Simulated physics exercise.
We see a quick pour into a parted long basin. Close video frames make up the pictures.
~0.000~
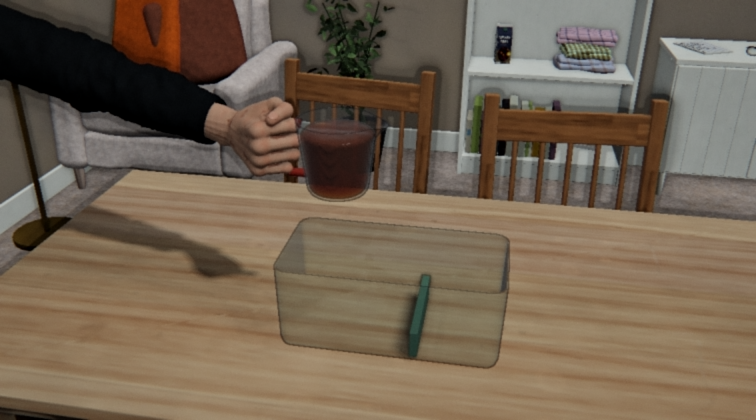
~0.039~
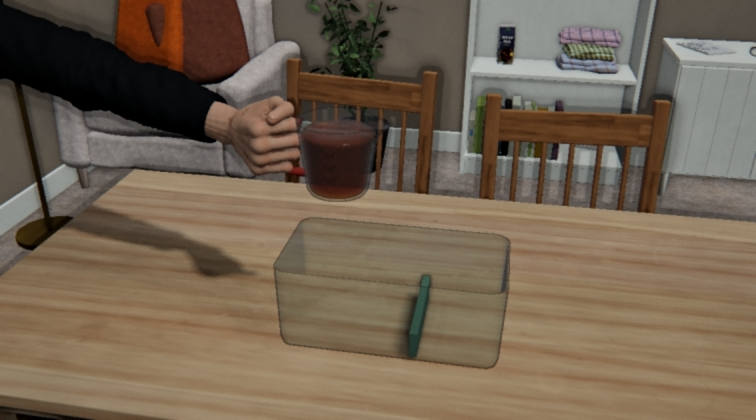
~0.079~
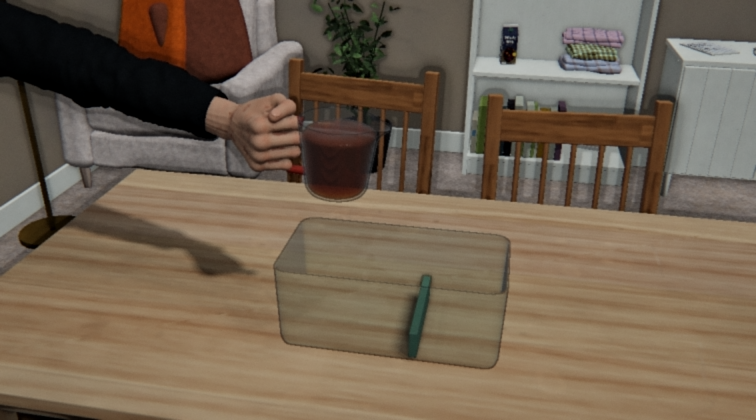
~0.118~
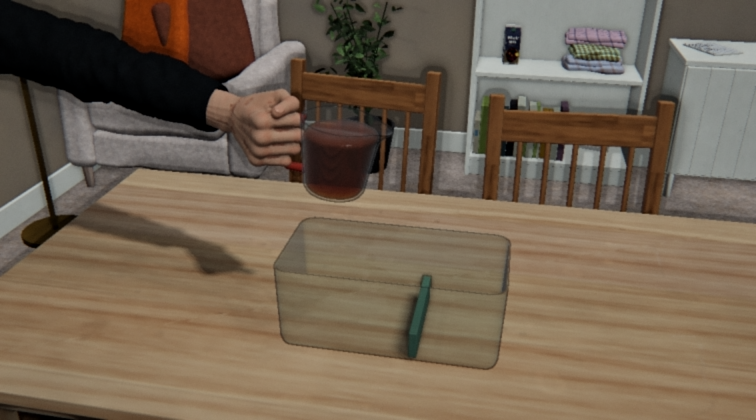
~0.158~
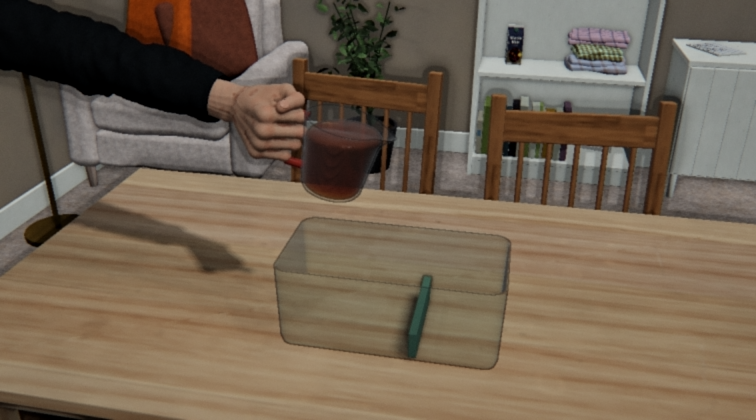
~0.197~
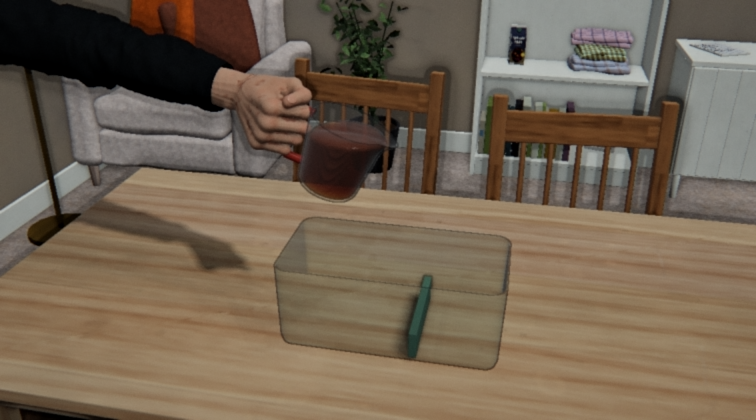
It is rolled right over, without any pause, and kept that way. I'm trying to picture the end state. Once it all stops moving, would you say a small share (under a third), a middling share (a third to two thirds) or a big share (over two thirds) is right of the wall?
A middling share, a third to two thirds.
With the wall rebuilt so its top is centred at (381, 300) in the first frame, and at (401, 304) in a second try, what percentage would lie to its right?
The first placement leaves close to 90 per cent, the second close to 75 per cent.
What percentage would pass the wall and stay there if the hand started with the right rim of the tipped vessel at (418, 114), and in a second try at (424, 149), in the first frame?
You'd see around 75 per cent, and then around 75 per cent.
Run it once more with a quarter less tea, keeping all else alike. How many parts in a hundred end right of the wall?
25 %.
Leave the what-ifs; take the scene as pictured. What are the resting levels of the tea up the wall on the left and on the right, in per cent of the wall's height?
The left part 30 per cent, the right part 30.
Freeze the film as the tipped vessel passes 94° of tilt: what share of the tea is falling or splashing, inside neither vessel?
Something like 30 per cent of it.
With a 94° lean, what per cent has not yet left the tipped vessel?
Roughly 50 in a hundred.
By 0.51 s the tilt is 94° and 49 per cent is still to pour, 1 is left of the wall and 18 right of it.
By 0.73 s the tilt is 120° and 3 per cent is still to pour, 46 is left of the wall and 43 right of it.
By 0.97 s the tilt is 120° and 0 per cent is still to pour, 55 is left of the wall and 42 right of it.
By 1.23 s the tilt is 120° and 0 per cent is still to pour, 55 is left of the wall and 43 right of it.
At rest 55 per cent lies left of the wall, 43 right of it and 2 outside.
